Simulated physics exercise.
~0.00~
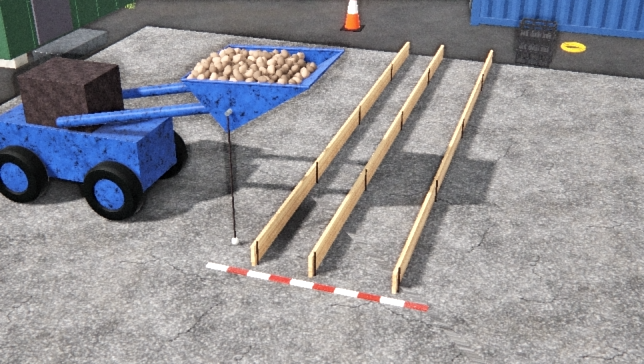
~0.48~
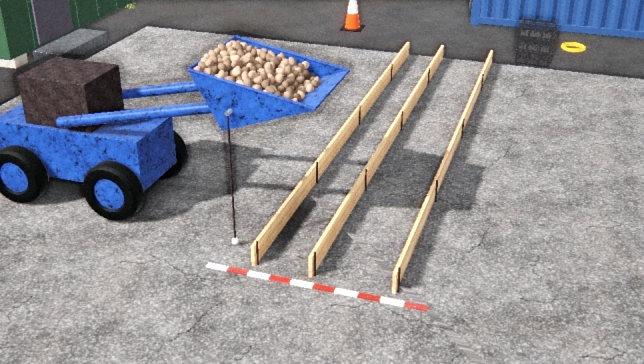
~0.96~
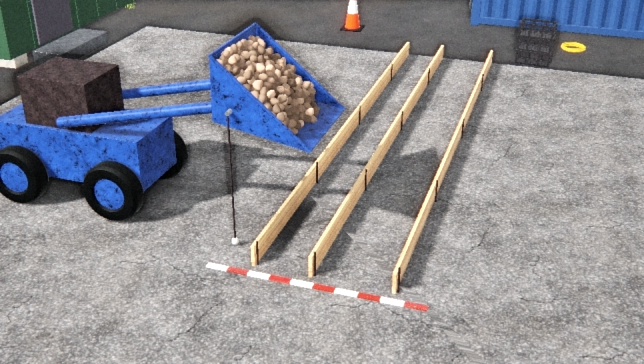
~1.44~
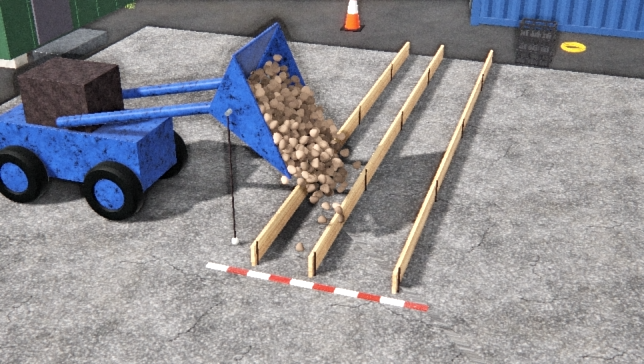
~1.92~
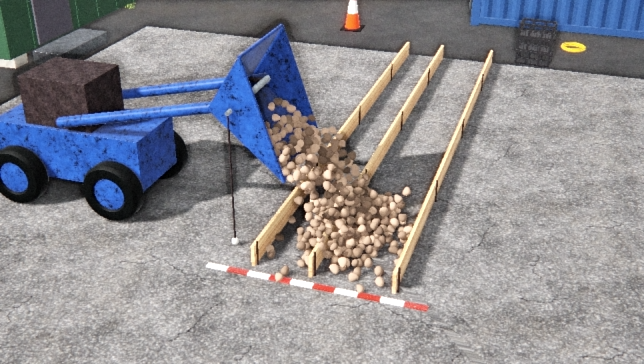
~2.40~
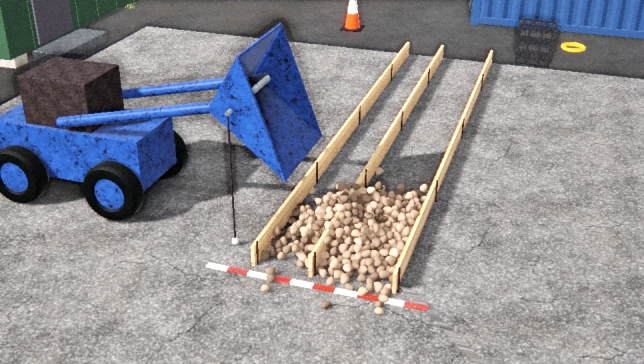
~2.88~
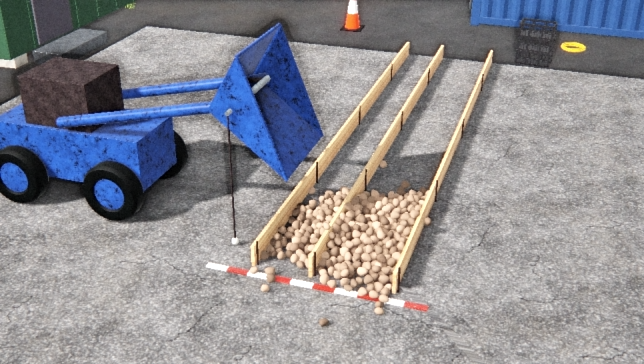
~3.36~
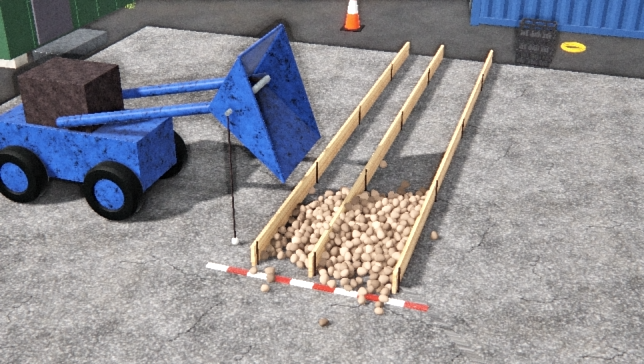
On a paved yard, a blue loader tips rounded stones between boards, emptying its bucket.
